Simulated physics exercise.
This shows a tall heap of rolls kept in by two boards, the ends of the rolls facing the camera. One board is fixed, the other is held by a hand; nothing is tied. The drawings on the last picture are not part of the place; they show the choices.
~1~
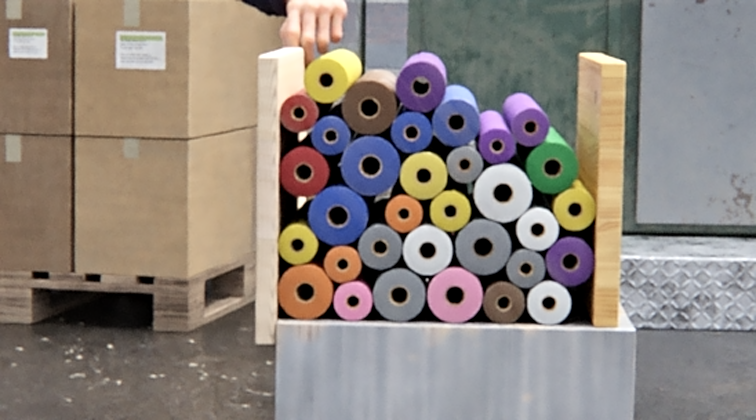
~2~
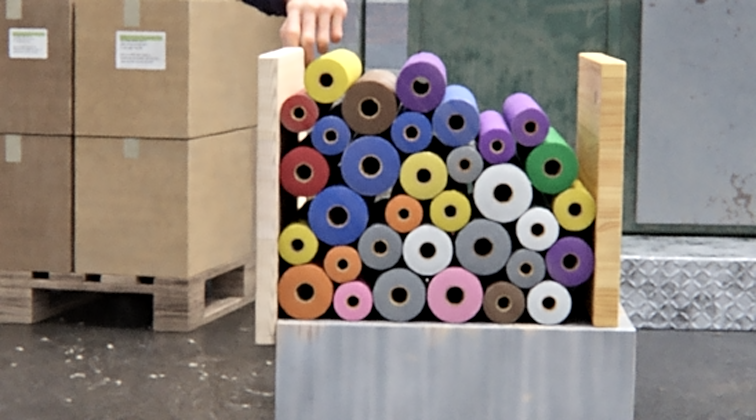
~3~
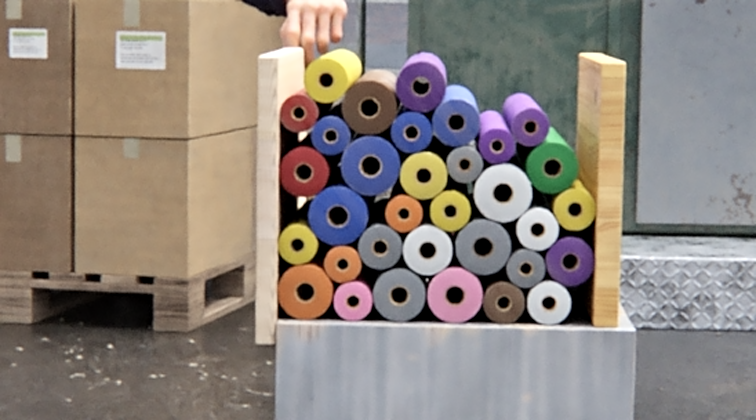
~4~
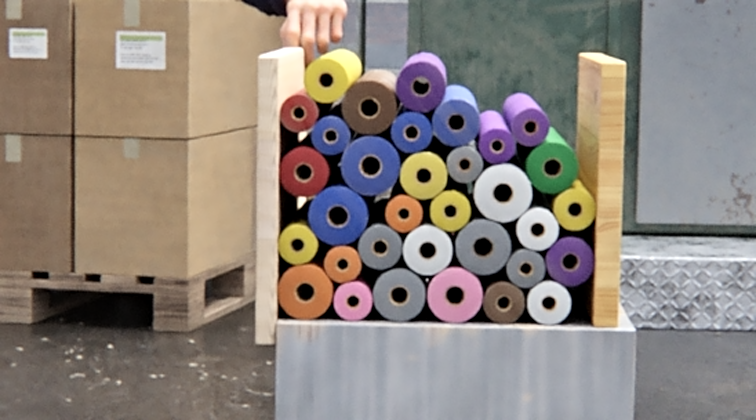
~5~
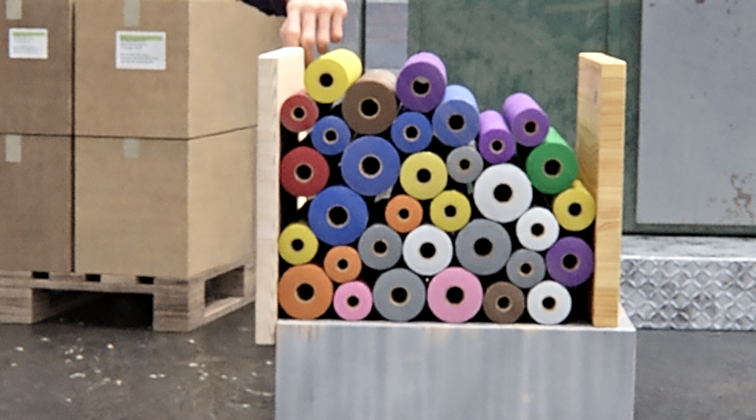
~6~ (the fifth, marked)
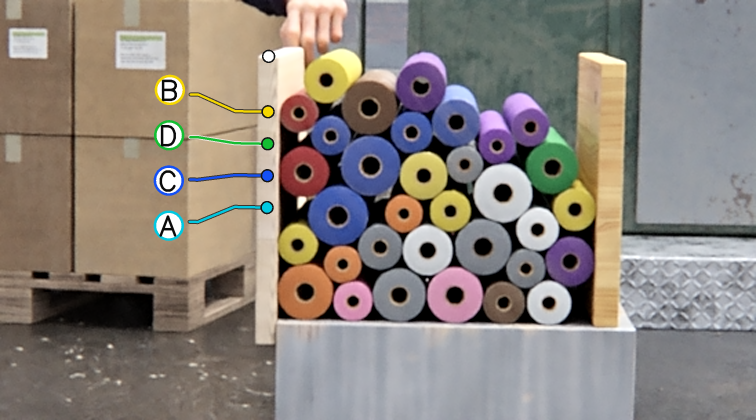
A hand stayed at the top of the left wooden board beside a yellow roll, while the tall heap of colourful rolls between two boards sat with no visible movement, brown boxes standing behind.
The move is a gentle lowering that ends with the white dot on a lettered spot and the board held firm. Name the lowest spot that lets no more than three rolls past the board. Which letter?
The lowest mark that will do is A.
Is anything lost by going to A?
Yes.
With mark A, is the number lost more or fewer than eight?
At A, fewer than eight.
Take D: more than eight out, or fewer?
It loses fewer than eight.
On the marked copy, A at (267, 207); B at (268, 112); C at (267, 176); D at (267, 144); the white dot at (268, 57).
With A. Early on, top of the board (279, 124).
Further on, top of the board (278, 204).
At the end, top of the board (278, 207), two out over the board.
As for the rest, B none out over the board; C two out over the board; D none out over the board.
